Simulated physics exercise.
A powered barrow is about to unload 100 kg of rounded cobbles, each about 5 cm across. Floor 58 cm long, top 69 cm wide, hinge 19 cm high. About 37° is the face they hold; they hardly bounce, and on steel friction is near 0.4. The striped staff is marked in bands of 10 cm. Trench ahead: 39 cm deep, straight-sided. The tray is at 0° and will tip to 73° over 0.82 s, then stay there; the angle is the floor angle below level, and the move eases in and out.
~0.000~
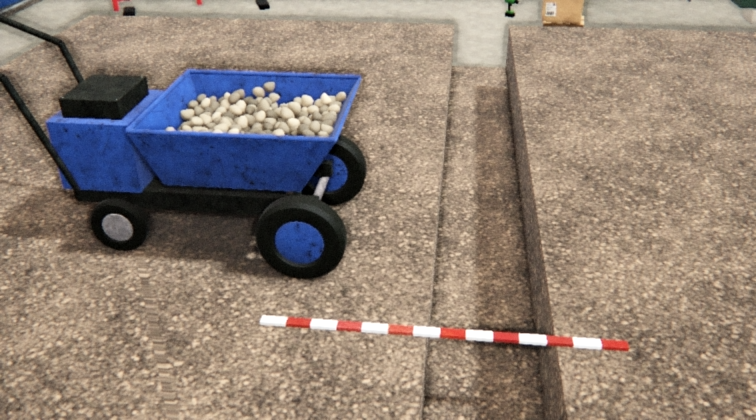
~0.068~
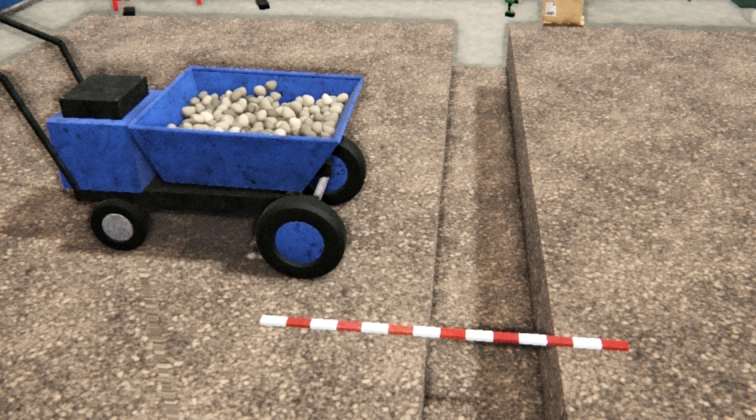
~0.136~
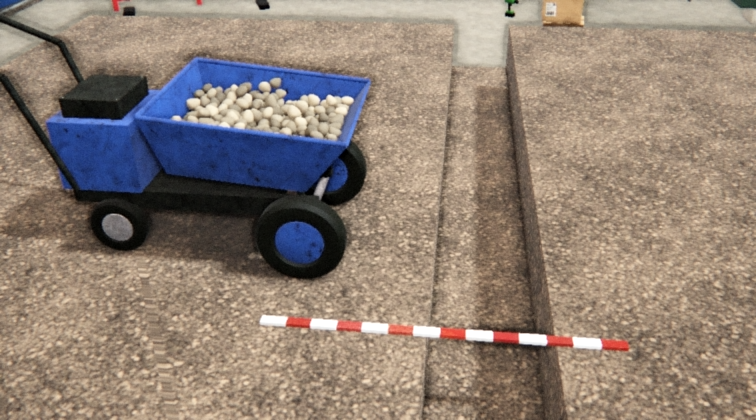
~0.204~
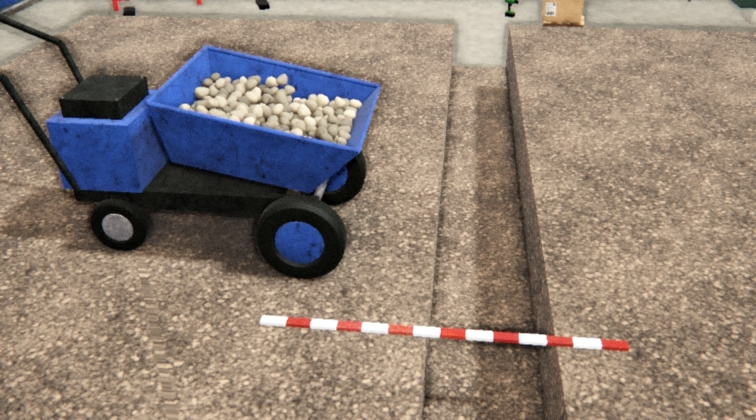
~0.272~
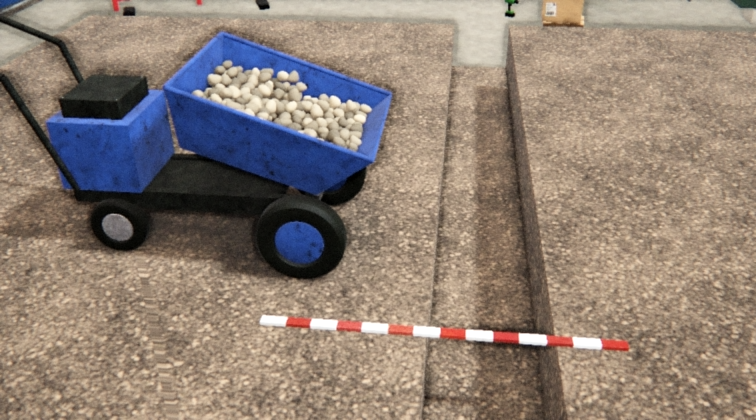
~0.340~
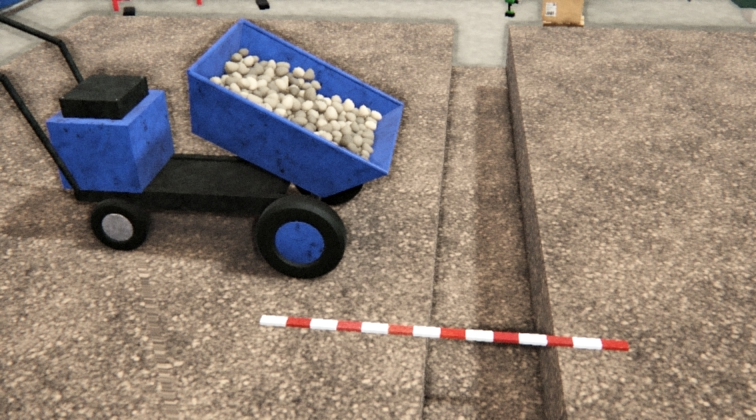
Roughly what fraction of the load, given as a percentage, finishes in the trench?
Some 100 per cent of the stones.
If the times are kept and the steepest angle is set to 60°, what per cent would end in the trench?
It comes out at about 55 percent.
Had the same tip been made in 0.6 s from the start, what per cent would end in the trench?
It'd be some 100 per cent.
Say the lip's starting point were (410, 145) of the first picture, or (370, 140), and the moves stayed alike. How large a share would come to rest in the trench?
About 70 per cent first, then about 100 per cent.
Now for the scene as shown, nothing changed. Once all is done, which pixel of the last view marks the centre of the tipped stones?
In the last view, about (487, 304).
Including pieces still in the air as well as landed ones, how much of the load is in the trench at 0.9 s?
By that point it's something like 25 in a hundred.
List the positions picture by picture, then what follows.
The first frame shows lip at (335, 141), floor tilted 0°, highest stones at (286, 100).
The second frame shows lip at (338, 142), floor tilted 1°, highest stones at (281, 100); the stones move at 0.3 m/s on average.
In the third frame, the tray is at 5°, its lip at (347, 145); the top of the load is at (244, 95); the stones move at 0.6 m/s on average.
The fourth frame shows lip at (359, 152), floor tilted 11°, highest stones at (227, 88); the stones move at 0.8 m/s on average.
The fifth frame shows lip at (373, 161), floor tilted 19°, highest stones at (230, 79); the stones move at 0.9 m/s on average.
The sixth frame shows lip at (387, 173), floor tilted 27°, highest stones at (238, 68); the stones move at 1.0 m/s on average.
After 0.6 s the floor is at 62°; 100 % in the tray; the foremost stones are at (409, 185).
After 0.9 s the floor is at 73°; 74 % in the tray, 25 % in the trench; the foremost stones are at (495, 275).
After 1.3 s the floor is at 73°; 26 % in the tray, 1 % short of the trench, 73 % in the trench; the foremost stones are at (536, 301).
After 3.2 s the floor is at 73°; 0 % in the tray, 100 % in the trench; the foremost stones are at (539, 282).
